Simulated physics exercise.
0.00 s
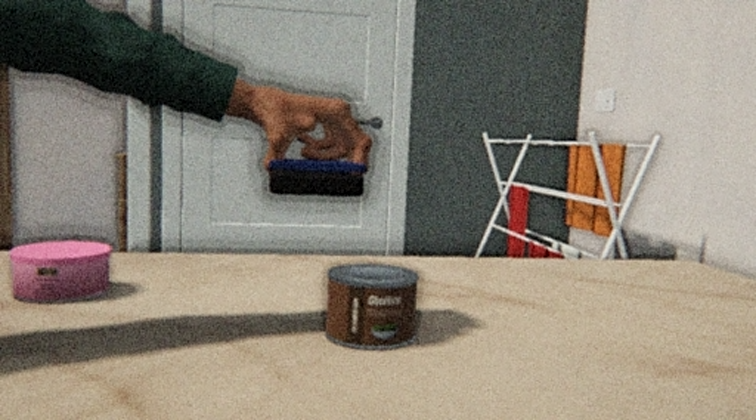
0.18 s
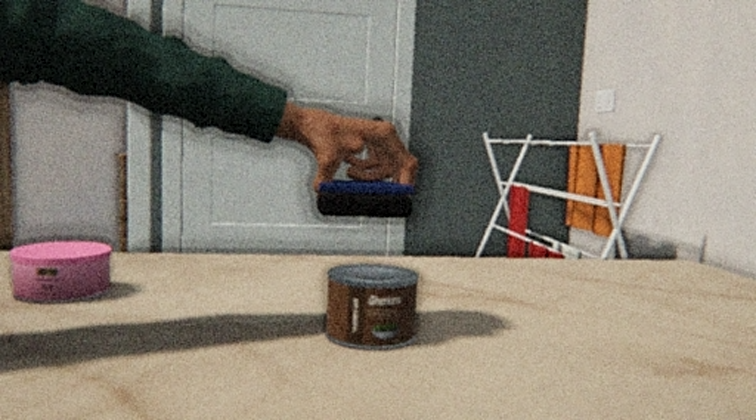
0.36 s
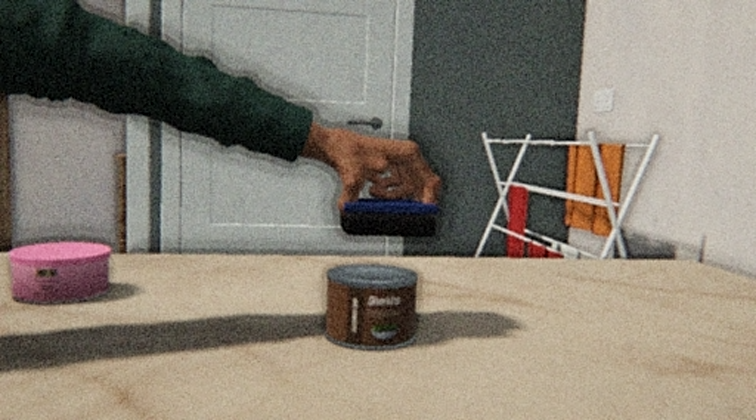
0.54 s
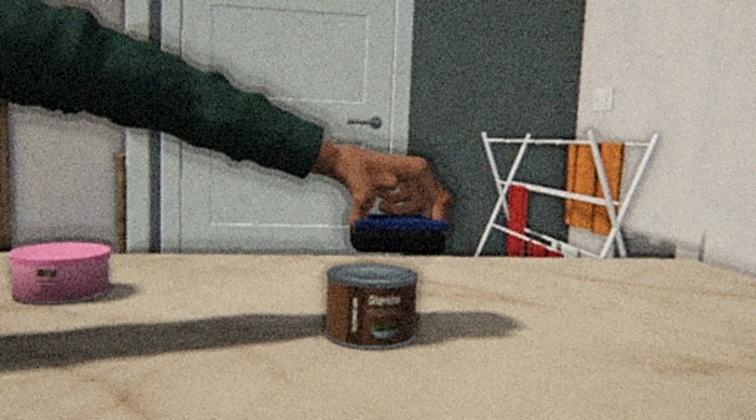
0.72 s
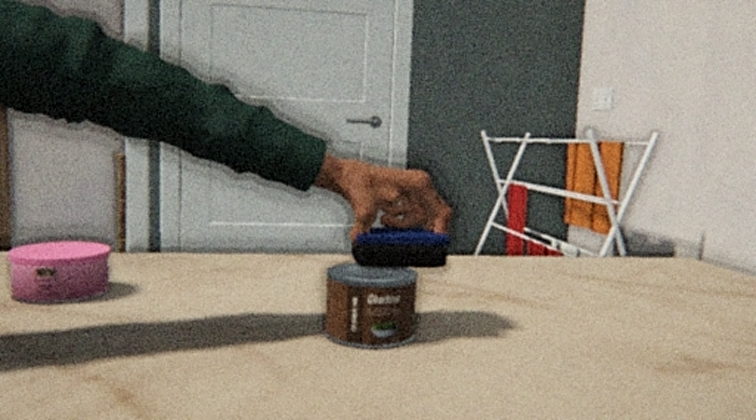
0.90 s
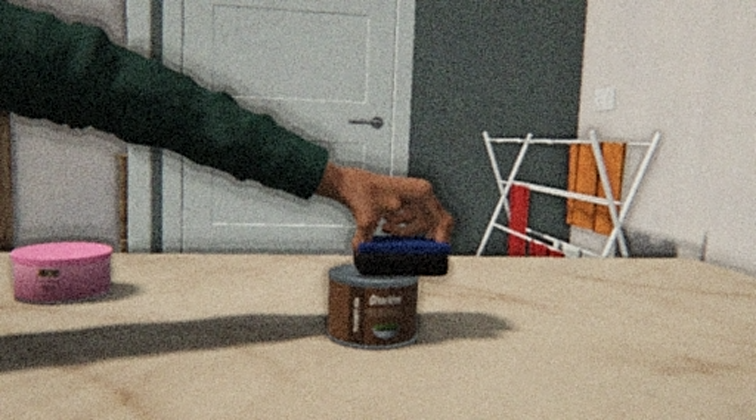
On a table, a hand moves a dark sponge rightward and lowers it onto a brown tub.
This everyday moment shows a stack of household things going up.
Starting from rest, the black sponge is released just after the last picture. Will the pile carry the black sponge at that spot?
I'd say it stays put.
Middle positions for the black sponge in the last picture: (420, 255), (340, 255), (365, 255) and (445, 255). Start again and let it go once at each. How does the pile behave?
The pile collapses the first time, remains standing the second time, remains standing the third time and collapses the fourth time.
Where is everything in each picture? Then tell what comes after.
Still above its spot; black sponge (316, 178); brown tub (372, 305), in the first frame.
Still above its spot; black sponge (363, 199); brown tub (372, 305), in the second frame.
Still above its spot; black sponge (386, 218); brown tub (371, 305), in the third frame.
Still above its spot; black sponge (397, 234); brown tub (371, 305), in the fourth frame.
Still above its spot; black sponge (398, 247); brown tub (371, 304), in the fifth frame.
Set down, still held; black sponge (400, 256); brown tub (373, 304), in the sixth frame.
Around 1.20 s, nothing moves.
Around 1.60 s, black sponge resting near (400, 257).
Finally (2.0 s), all 3 still in place. Final places as the last picture's camera would see them, black sponge near (400, 257). The pile keeps its balance.
